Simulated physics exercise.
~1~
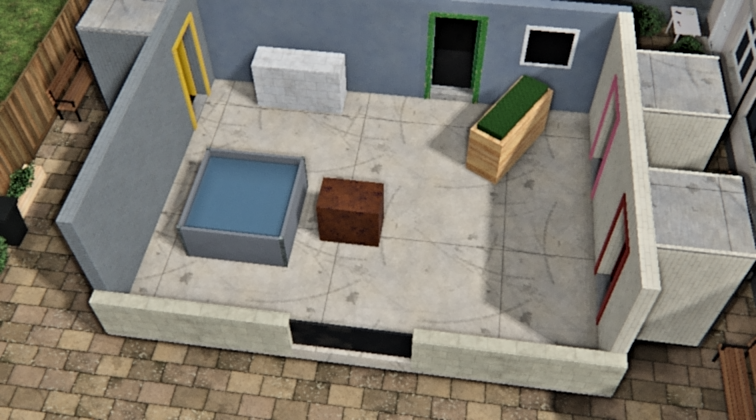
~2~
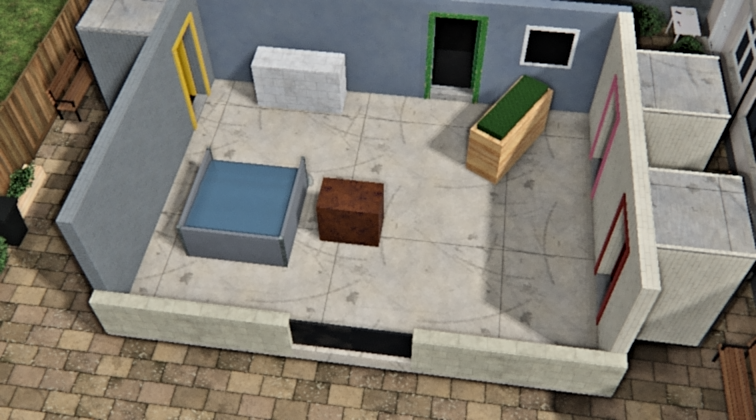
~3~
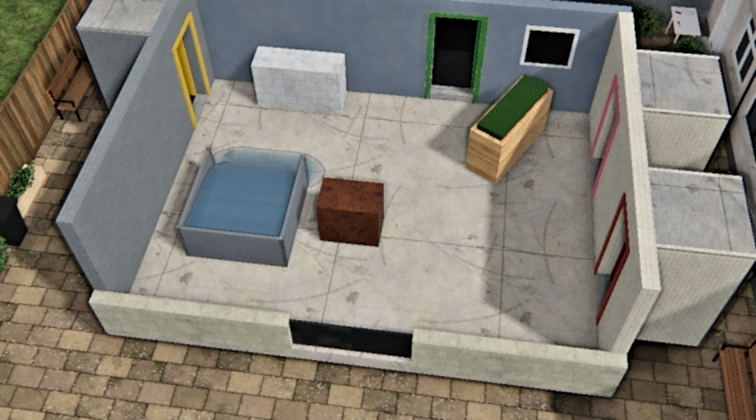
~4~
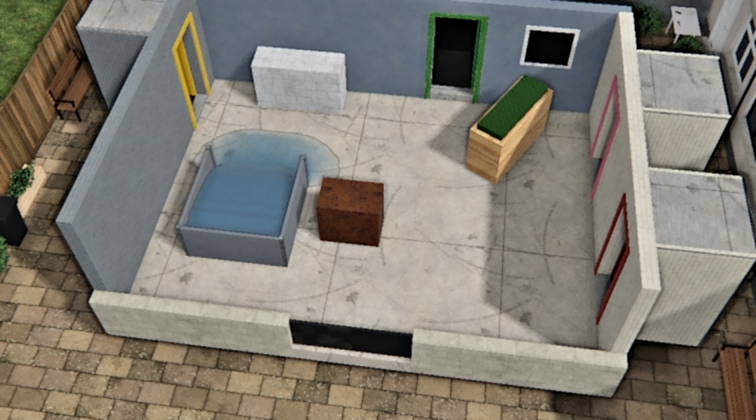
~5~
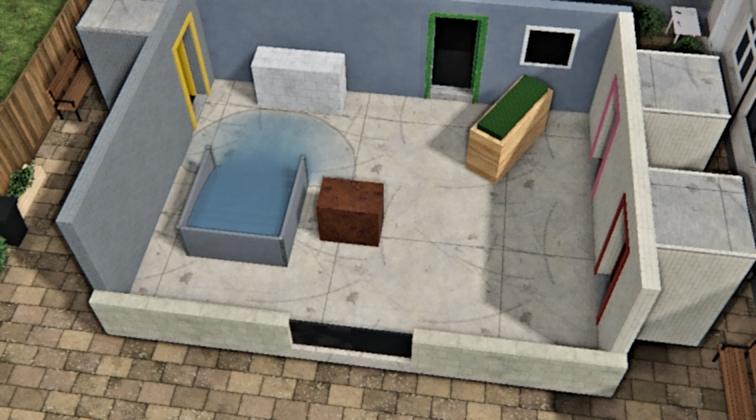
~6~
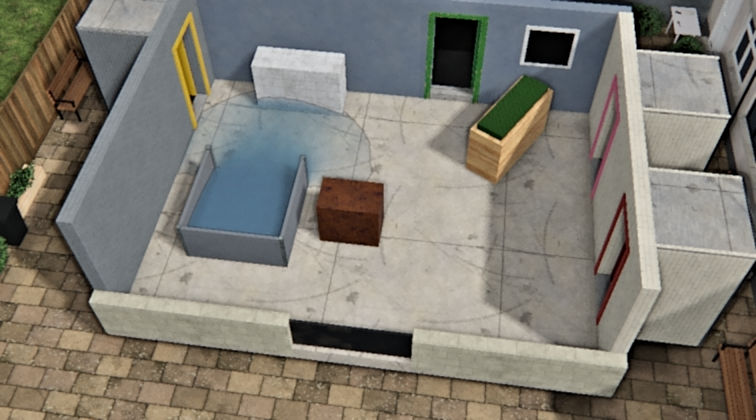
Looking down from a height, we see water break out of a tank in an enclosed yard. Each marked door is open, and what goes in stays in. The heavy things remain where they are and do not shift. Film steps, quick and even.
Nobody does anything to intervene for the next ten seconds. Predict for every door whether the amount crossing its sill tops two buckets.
Green door: Within the cap; red door: Within the cap; pink door: Within the cap; yellow door: Over the cap.
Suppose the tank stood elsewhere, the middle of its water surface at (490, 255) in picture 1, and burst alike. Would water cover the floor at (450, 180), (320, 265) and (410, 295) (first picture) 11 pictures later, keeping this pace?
First spot swamped, second bare, third bare.
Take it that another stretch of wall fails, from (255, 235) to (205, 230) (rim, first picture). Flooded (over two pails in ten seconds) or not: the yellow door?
Yellow door: Over the line.
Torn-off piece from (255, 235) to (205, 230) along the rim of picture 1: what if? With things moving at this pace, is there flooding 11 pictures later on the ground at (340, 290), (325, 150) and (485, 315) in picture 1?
Submerged, unwetted, submerged.
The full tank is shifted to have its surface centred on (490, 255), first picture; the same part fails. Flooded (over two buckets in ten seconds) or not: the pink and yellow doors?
Pink door exceeds the limit; yellow door exceeds the limit.
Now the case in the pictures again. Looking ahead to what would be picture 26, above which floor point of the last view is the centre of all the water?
Around pixel (321, 143).
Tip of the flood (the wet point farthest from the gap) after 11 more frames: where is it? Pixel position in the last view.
The wet point farthest out is around (521, 109).
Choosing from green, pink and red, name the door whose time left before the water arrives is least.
First in line is the green-painted one.
A moment on, water covers 20 % of the floor; the green door not reached, the red door not reached, the pink door not reached, the yellow door under two buckets in.
Next, water covers 30 % of the floor; the green door wet at the sill, nothing in, the red door not reached, the pink door not reached, the yellow door far over two buckets in.
Then, water covers 40 % of the floor; the green door wet at the sill, nothing in, the red door not reached, the pink door not reached, the yellow door far over two buckets in.
Later, water covers 70 % of the floor; the green door wet at the sill, nothing in, the red door wet at the sill, nothing in, the pink door wet at the sill, nothing in, the yellow door far over two buckets in.
In the end, water covers 95 % of the floor; the green door wet at the sill, nothing in, the red door wet at the sill, nothing in, the pink door wet at the sill, nothing in, the yellow door far over two buckets in.
